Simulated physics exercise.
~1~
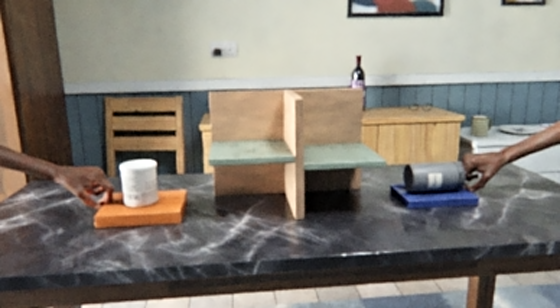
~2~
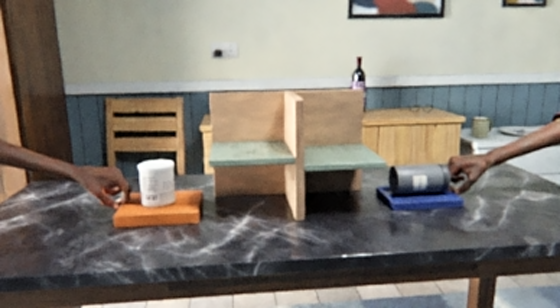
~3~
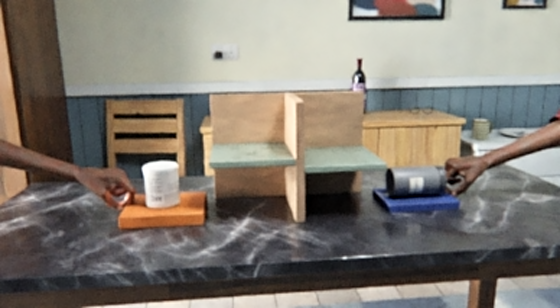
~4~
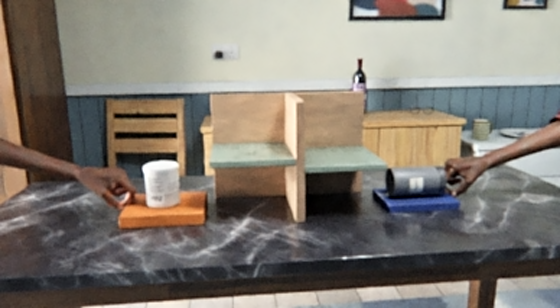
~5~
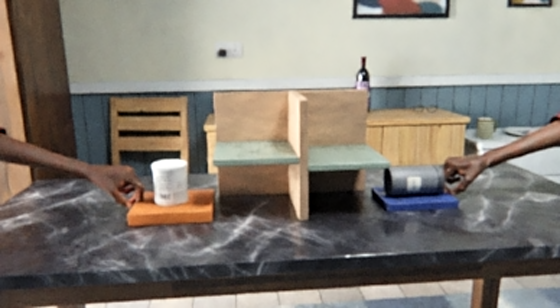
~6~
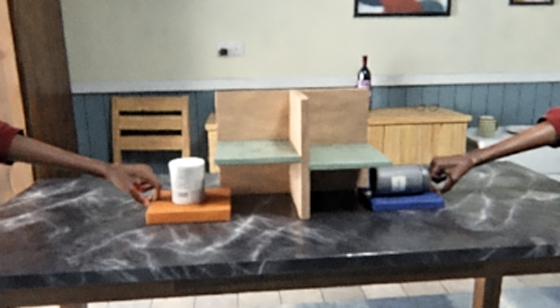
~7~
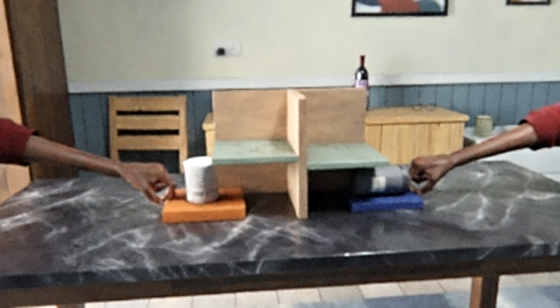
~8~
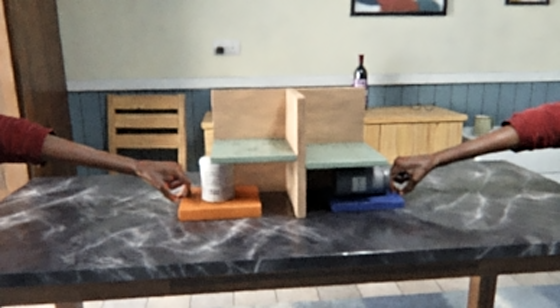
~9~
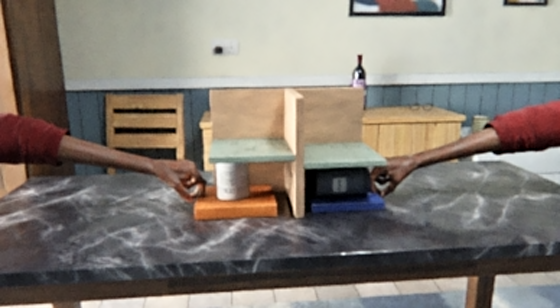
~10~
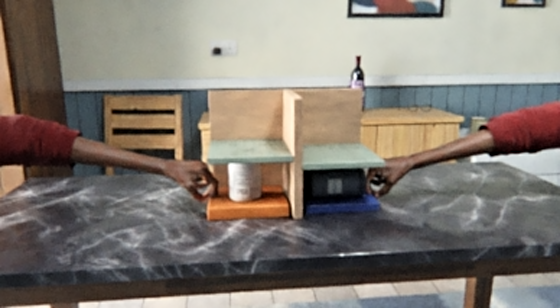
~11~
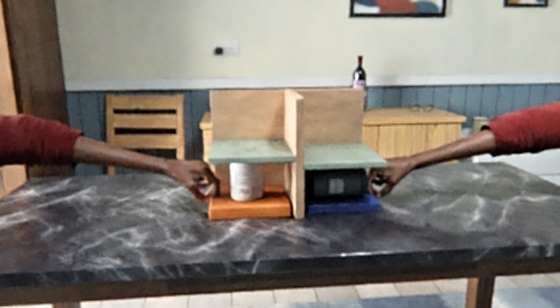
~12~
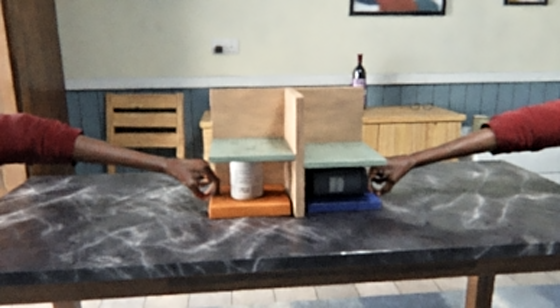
The clip opens on a dark marbled table with a wooden stand holding a low green shelf on each side of an upright divider. At the left, a hand holds an orange board carrying an upright white tin, while at the right another hand holds a blue box with a grey jar lying on its side. The hands nudge both loads inward, pause briefly, then slide them steadily toward the divider. The grey jar passes under the right shelf, and the white tin goes under the left one, both untouched. Finally, both rest beneath the shelves, the hands still at the bases.
